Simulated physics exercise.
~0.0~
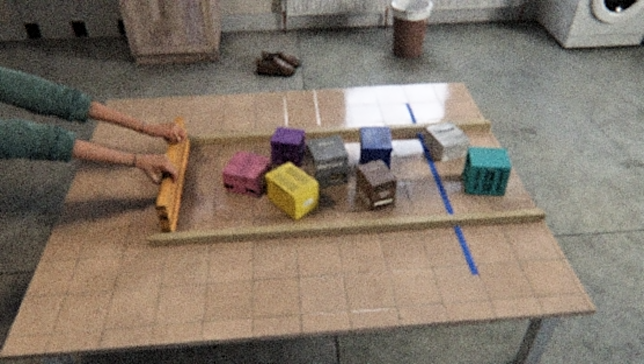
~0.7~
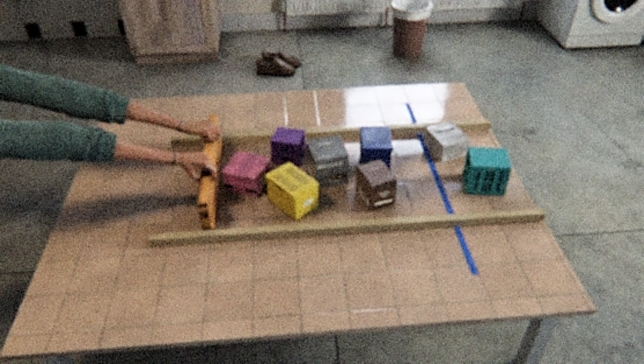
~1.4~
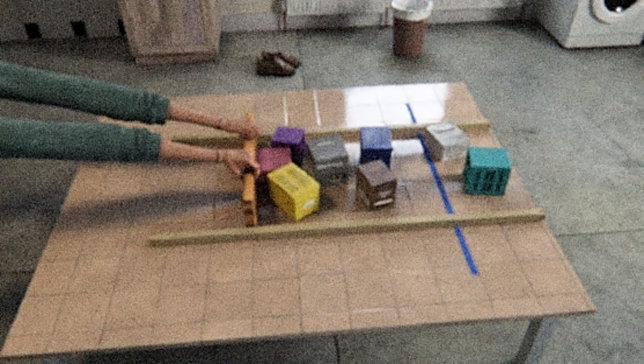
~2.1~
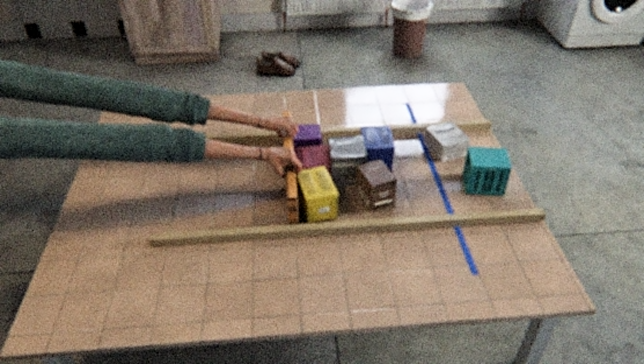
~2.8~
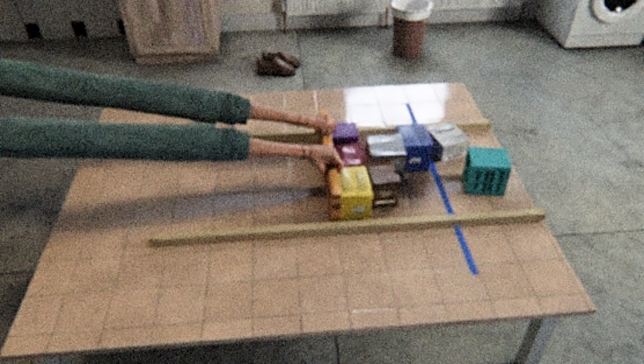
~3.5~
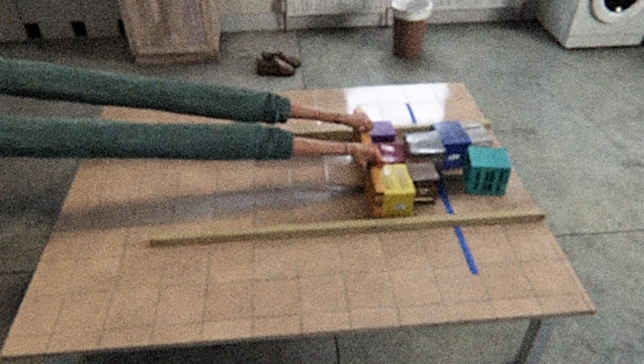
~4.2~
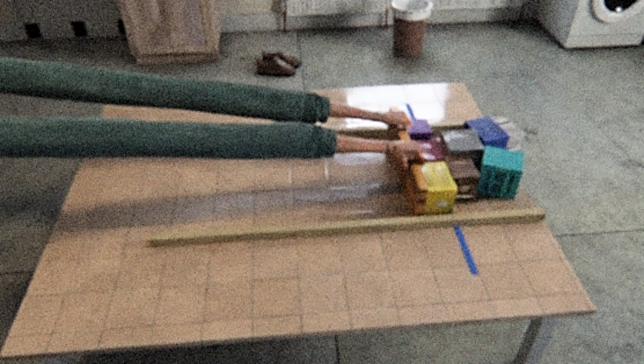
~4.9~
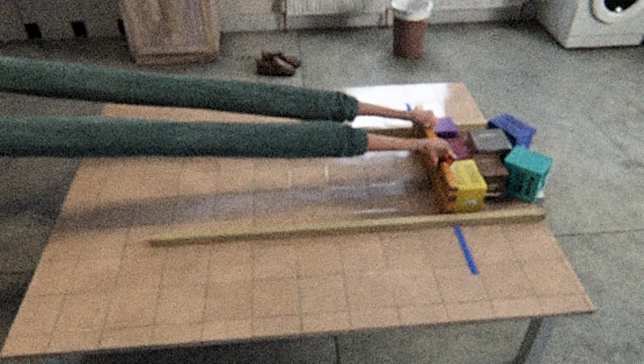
Person in green sleeves pushing colourful boxes rightward along a table with a plank, bunching them at the far right edge.
